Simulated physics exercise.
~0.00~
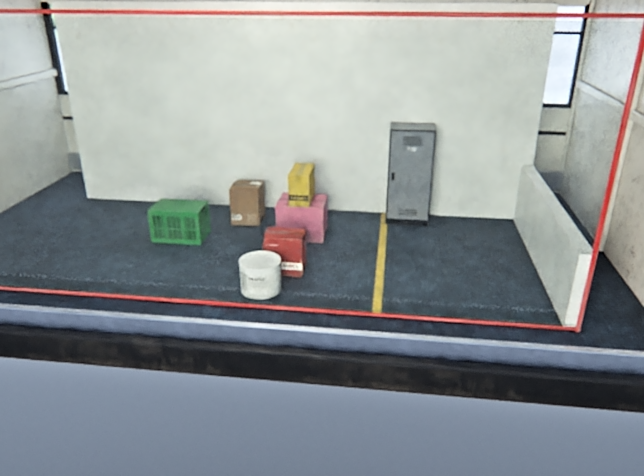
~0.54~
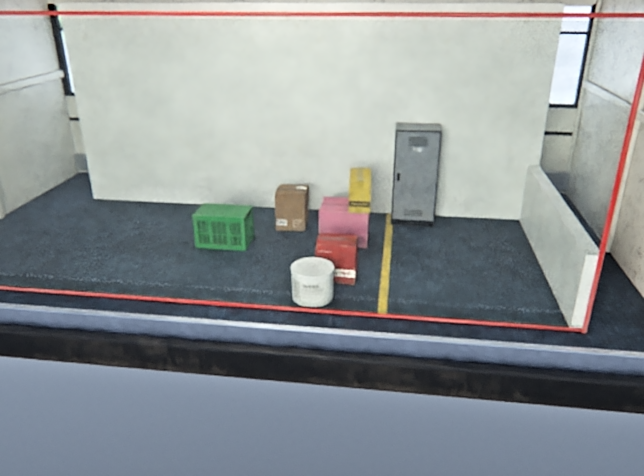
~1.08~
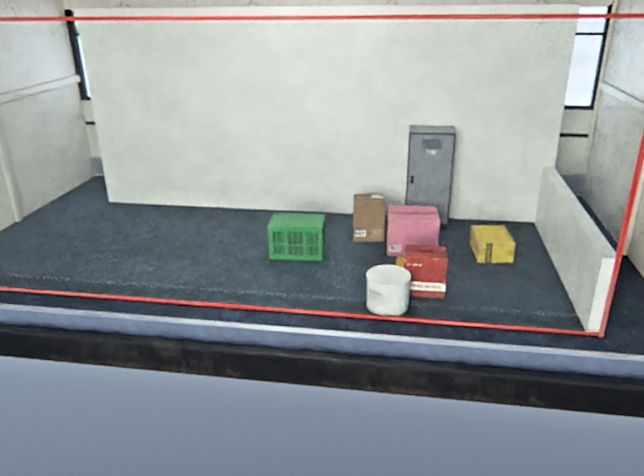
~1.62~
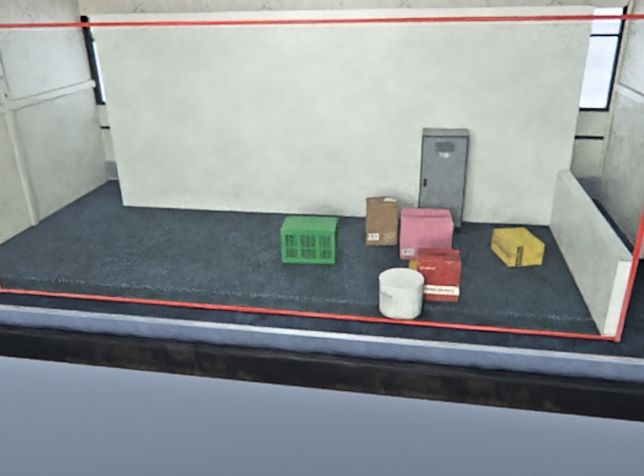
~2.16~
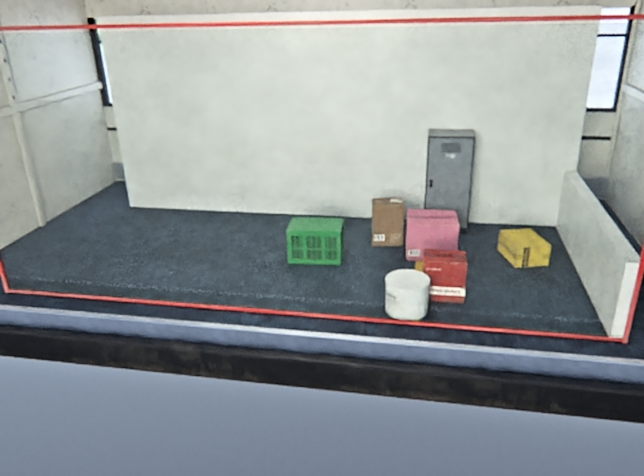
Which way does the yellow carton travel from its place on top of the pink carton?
It travels to the right, coming off the pink carton and ending up on the floor near the low wall at the right.
